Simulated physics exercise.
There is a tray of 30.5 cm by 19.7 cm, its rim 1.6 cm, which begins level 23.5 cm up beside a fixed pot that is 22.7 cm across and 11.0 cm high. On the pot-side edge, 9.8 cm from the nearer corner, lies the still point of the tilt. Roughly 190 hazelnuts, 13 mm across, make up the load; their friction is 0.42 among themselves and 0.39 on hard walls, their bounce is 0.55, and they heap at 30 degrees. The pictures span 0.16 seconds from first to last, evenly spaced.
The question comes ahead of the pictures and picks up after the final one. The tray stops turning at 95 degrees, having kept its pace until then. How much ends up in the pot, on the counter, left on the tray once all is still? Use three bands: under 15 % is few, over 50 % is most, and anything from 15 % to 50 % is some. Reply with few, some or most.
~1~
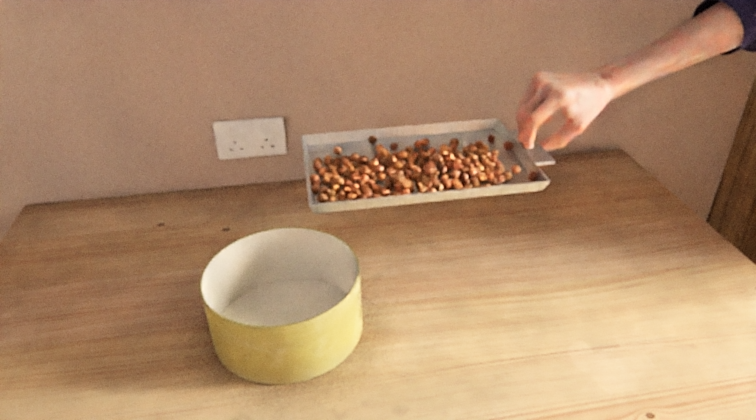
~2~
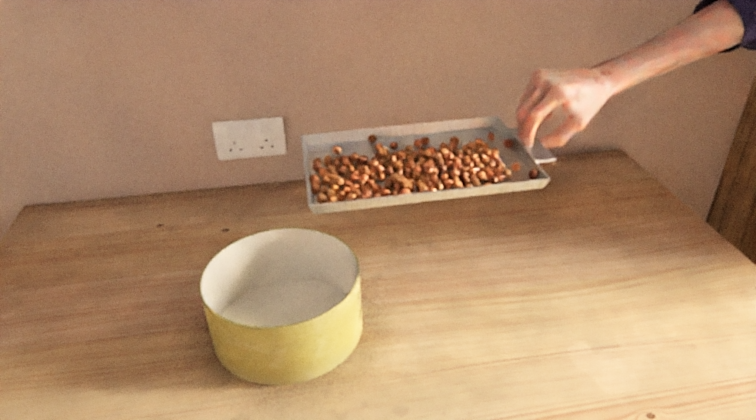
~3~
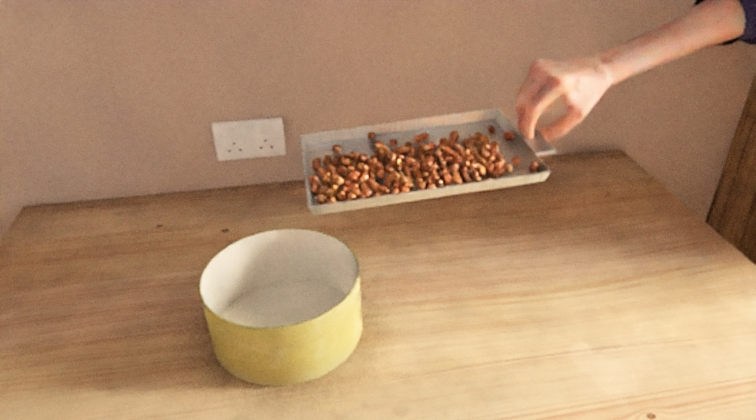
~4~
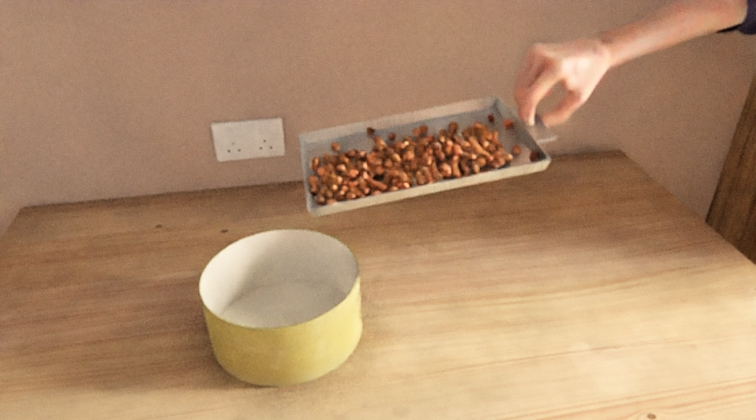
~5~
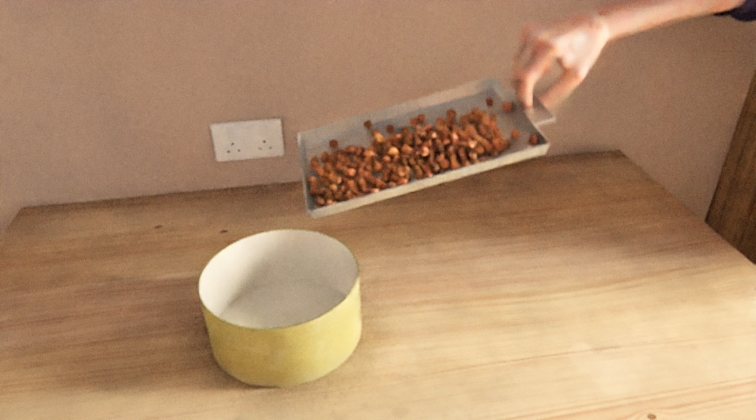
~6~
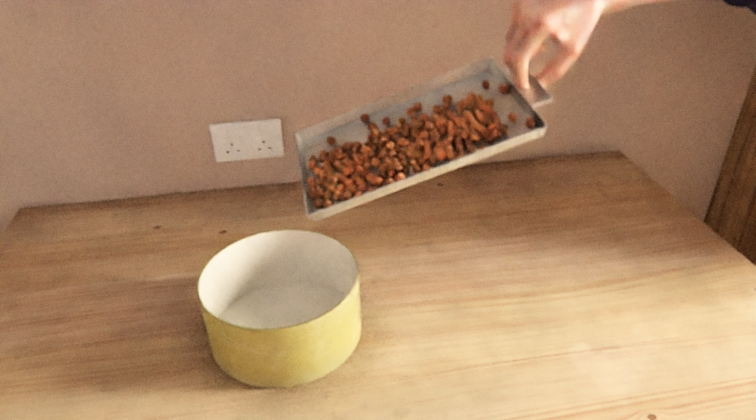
Pot: Most, counter: Few, tray: Few.
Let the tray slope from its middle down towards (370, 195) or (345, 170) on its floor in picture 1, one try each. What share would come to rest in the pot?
75 and 75 %.
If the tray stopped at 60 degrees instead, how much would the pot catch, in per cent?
It would be near 75 per cent.
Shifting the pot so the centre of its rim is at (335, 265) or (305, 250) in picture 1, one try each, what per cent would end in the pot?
Try one: ~ 55 %; try two: ~ 65 %.
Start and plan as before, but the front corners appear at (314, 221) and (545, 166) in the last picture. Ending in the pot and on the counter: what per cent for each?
The pot gets 55 and the counter 45.
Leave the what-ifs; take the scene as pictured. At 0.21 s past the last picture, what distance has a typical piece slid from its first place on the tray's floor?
Roughly 3 cm.
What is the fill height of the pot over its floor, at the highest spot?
3.0 cm.
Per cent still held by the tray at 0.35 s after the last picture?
Roughly 90 per cent.
Then, 0.21 s after the last picture, tilt 59 degrees; the tray holds 100 %, the pot 0 %.
Then, 0.35 s after the last picture, tilt 85 degrees; the tray holds 90 %, the pot 0 %.
Then, 0.61 s after the last picture, tilt 95 degrees; the tray holds 0 %, the pot 95 %.
In the end, pot 95 %, counter 5 %, tray 0 %.
